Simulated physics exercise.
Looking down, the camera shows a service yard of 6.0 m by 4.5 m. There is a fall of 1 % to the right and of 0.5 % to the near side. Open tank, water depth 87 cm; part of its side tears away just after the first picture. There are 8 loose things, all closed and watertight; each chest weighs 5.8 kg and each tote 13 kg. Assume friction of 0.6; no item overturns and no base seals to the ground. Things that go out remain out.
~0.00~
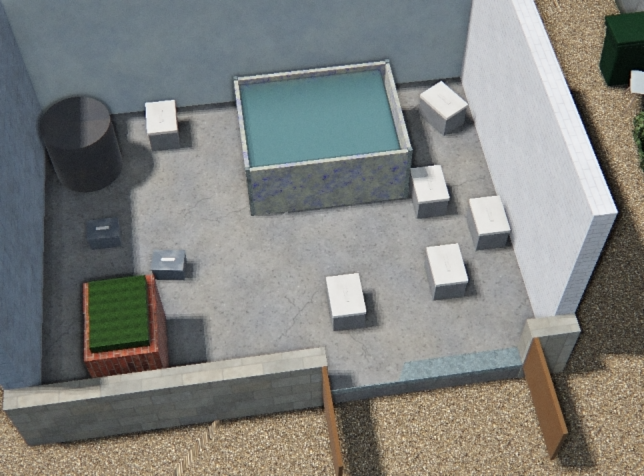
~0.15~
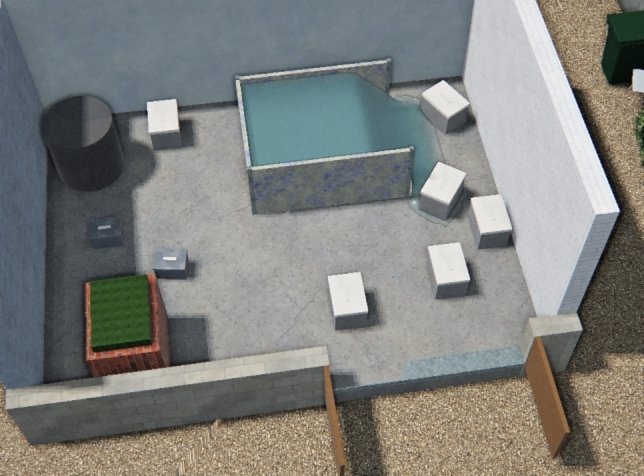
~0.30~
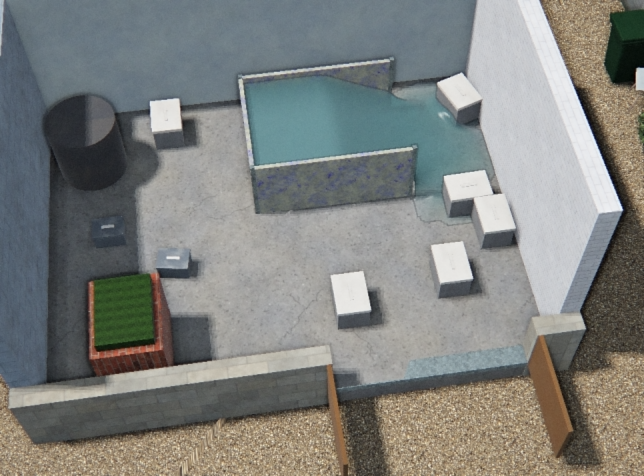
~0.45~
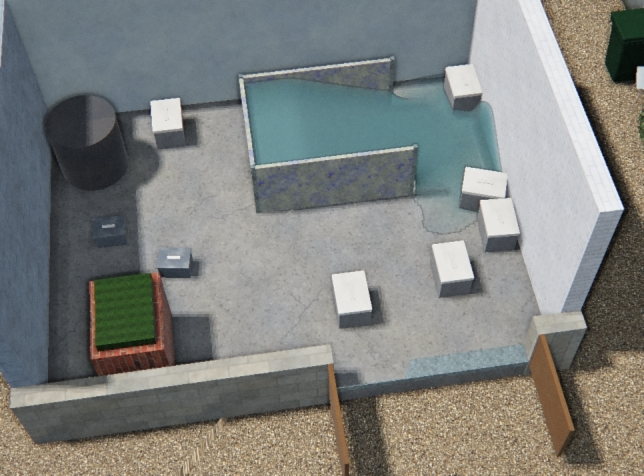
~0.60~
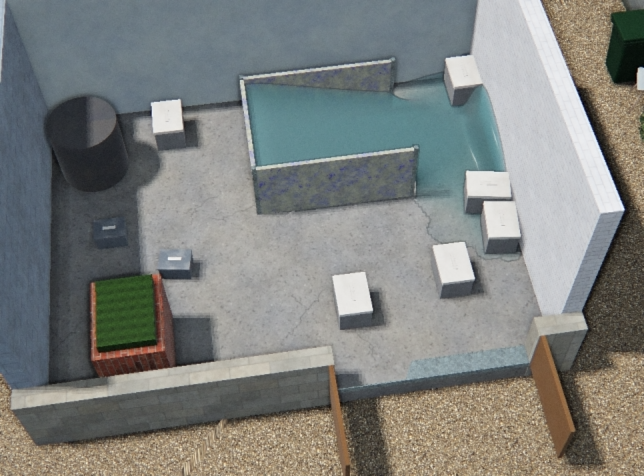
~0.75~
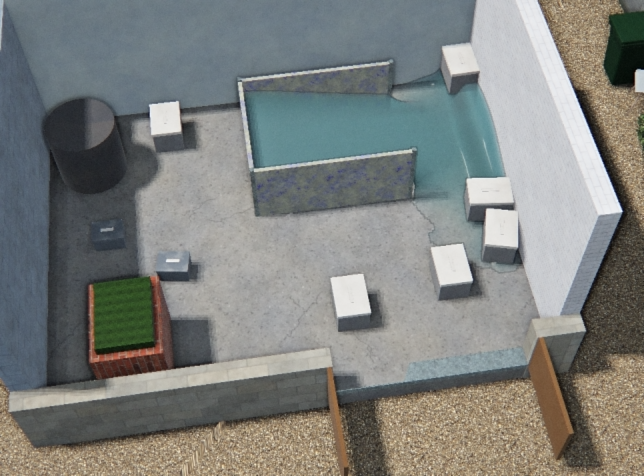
In a walled yard, the right side of a water tank gave way, and water poured out toward the right wall, pushing a few of the white boxes nearby while the others stayed put.
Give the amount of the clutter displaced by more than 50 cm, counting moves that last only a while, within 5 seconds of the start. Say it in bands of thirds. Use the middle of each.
Looks like the portion will come out two thirds and up.
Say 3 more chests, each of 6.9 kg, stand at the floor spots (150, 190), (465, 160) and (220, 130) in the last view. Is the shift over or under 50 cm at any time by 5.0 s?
One after another they come out above it, above it, above it.
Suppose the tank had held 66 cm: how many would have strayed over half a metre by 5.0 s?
Then the count would be 6.
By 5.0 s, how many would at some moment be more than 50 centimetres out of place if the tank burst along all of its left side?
The count would be 6.
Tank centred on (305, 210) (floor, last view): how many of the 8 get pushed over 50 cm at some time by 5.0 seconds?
Result: 6.
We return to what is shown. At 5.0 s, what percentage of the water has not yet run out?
Roughly 64 percent.
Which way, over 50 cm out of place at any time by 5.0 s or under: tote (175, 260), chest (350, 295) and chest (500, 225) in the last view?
One by one: Below the line; above the line; above the line.
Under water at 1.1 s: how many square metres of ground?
Near 7.5 m2 in all.
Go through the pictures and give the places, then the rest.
The first picture shows a chest at (430, 183), on the bottom; a chest at (444, 99), on the bottom; 3.1 m2 under water; 0 of 8 have shifted.
The second picture shows a chest at (444, 182), on the bottom, 16 cm from its start; a chest at (446, 98), on the bottom; 4.1 m2 under water; 1 of 8 have shifted.
The third picture shows a chest at (468, 185), on the bottom, 44 cm from its start; a chest at (460, 90) rests on the ground, 19 cm from its start; water covers 5.5 m2; 2 of 8 have shifted.
The fourth picture shows a chest at (485, 182) rests on the ground, 64 cm from its start; a chest at (464, 80) floats, 32 cm from its start; 6.2 m2 under water; 3 of 8 have shifted.
The fifth picture shows a chest at (489, 184) floats, 68 cm from its start; a chest at (464, 71), afloat, 38 cm from its start; 6.3 m2 under water; 3 of 8 have shifted.
The sixth picture shows a chest at (490, 190), on the bottom, 73 cm from its start; a chest at (461, 58), afloat, 47 cm from its start; 6.5 m2 under water; 3 of 8 have shifted.
After 1.1 s 2 of 8 are over 50 cm from their spots; 1 afloat.
After 2.2 s 4 of 8 are over 50 cm from their spots; 2 afloat.
After 3.5 s 6 of 8 are over 50 cm from their spots; 2 afloat.
After 5.0 s 6 of 8 are over 50 cm from their spots, and 6 have been at some point; 1 afloat.
